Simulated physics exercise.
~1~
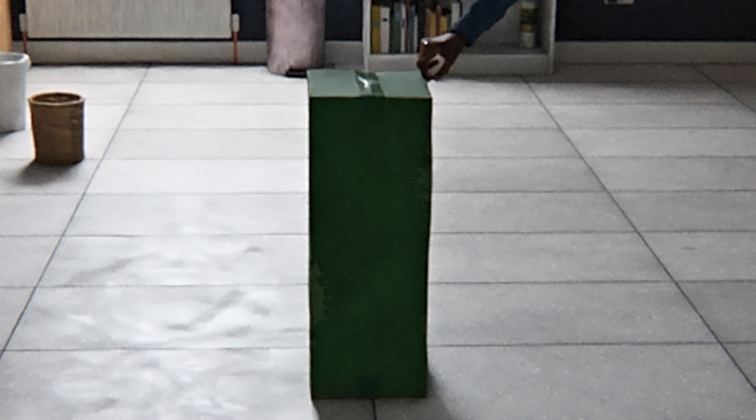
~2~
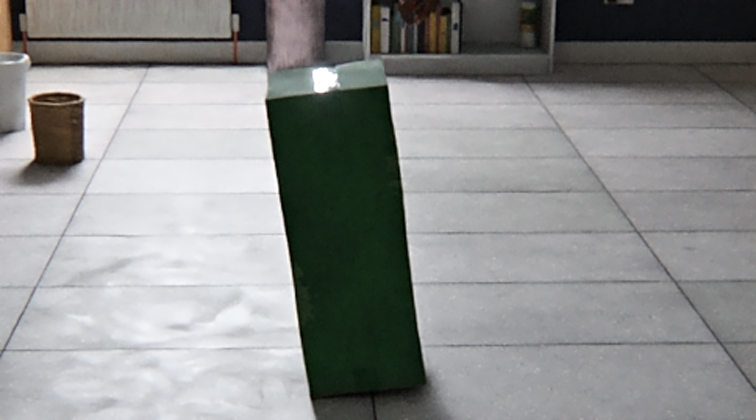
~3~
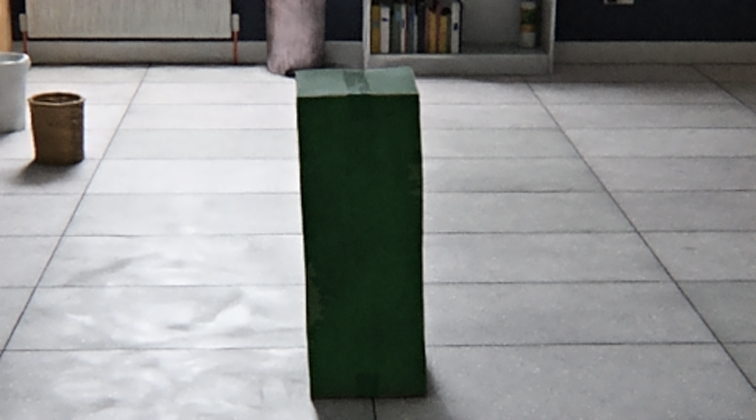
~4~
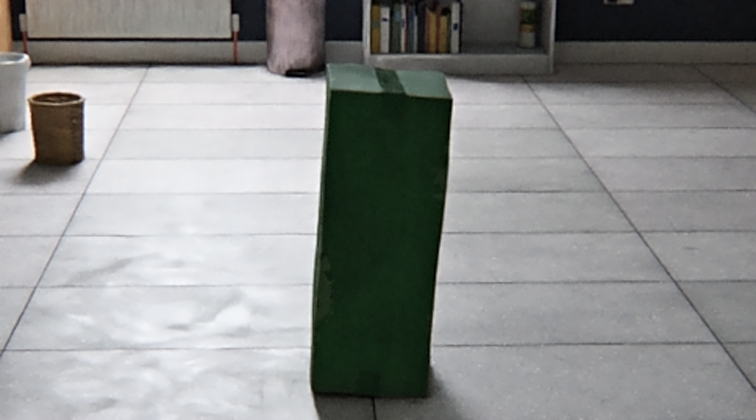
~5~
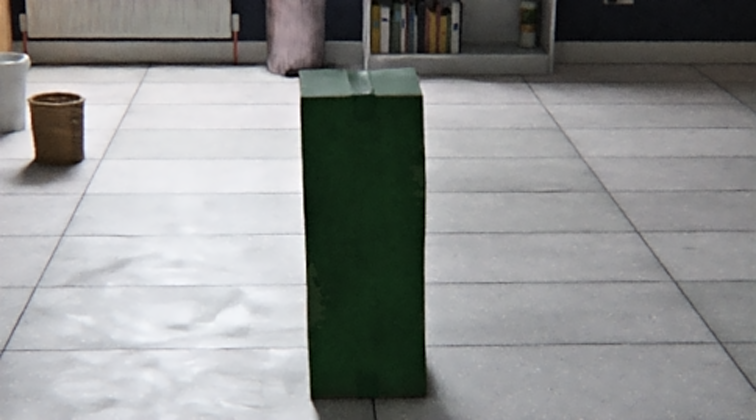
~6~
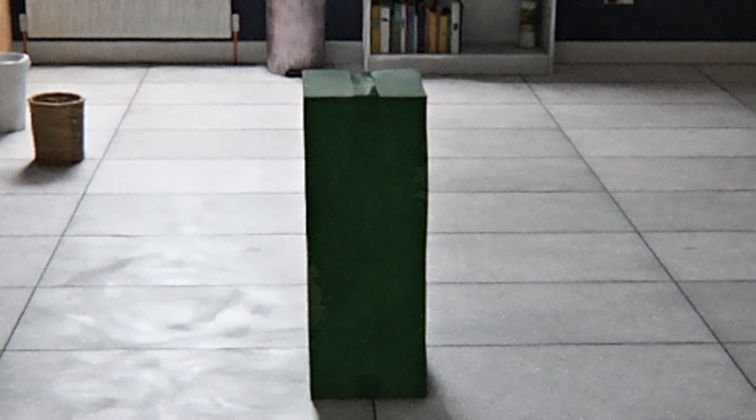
A tall green parcel stands upright on a grey tiled floor, seen from the front and slightly above by a still camera. Behind it are a white radiator, a pinkish column-like object and a low shelf of books, with a brown pot and a pale one at the left. A hand in a blue sleeve reaches in at the parcel's upper right. The parcel leans left, its top catching the light, and the hand is gone. It rocks back, tips slightly right, then sways a little left. It ends standing upright on its base.
